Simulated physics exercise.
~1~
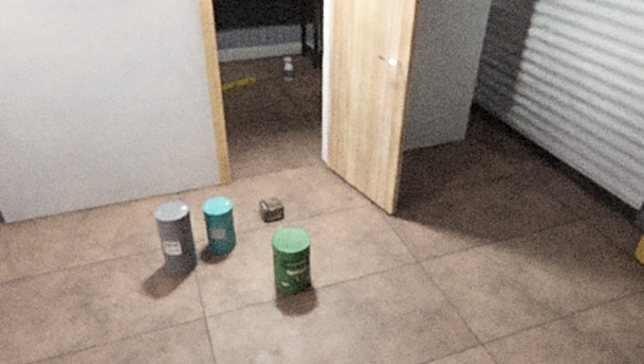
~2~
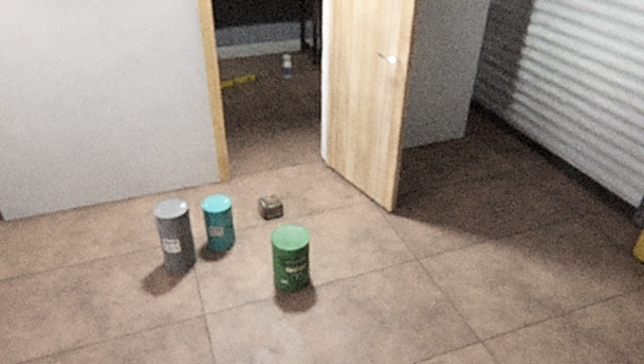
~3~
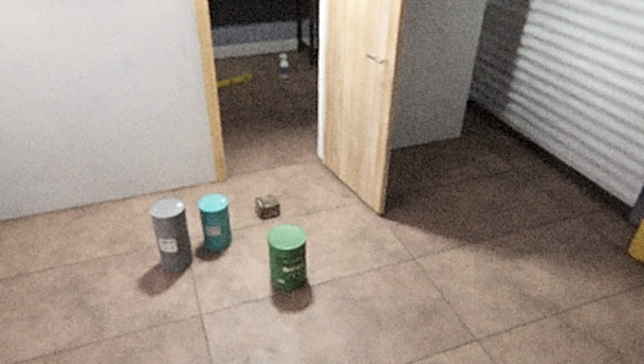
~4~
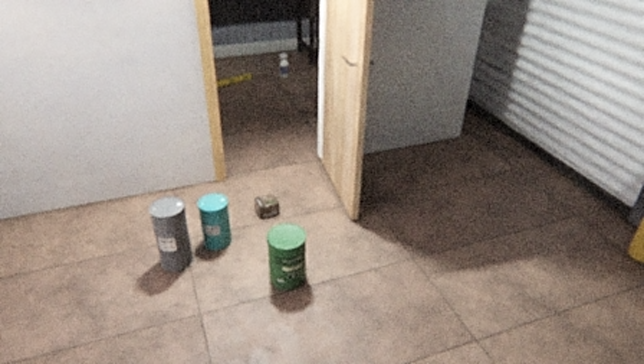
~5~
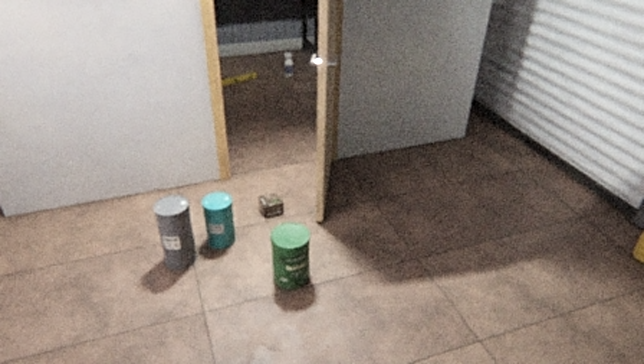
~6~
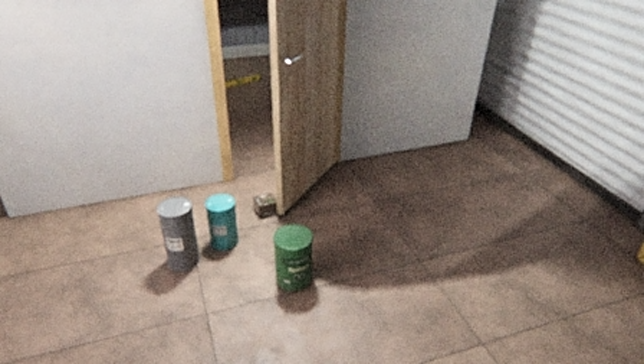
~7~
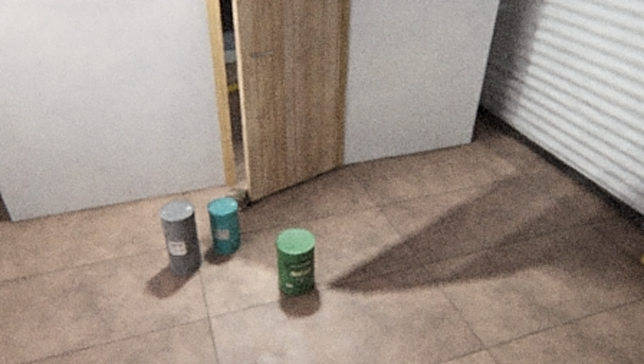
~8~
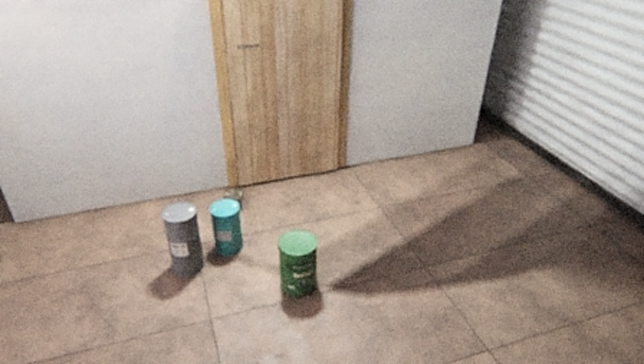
A wooden door stands wide open in a pale wall, seen from above by a slightly swaying camera in a room with brown floor tiles and a ribbed wall at right. On the floor before the doorway are a grey canister at left, a turquoise one beside it, a small brown box and a green pail nearer the viewer. The door swings leftward towards its frame, with nobody in sight. Its lower edge reaches the box and pushes it left, behind the turquoise canister. The door closes fully, while the canisters and pail stay standing in place.
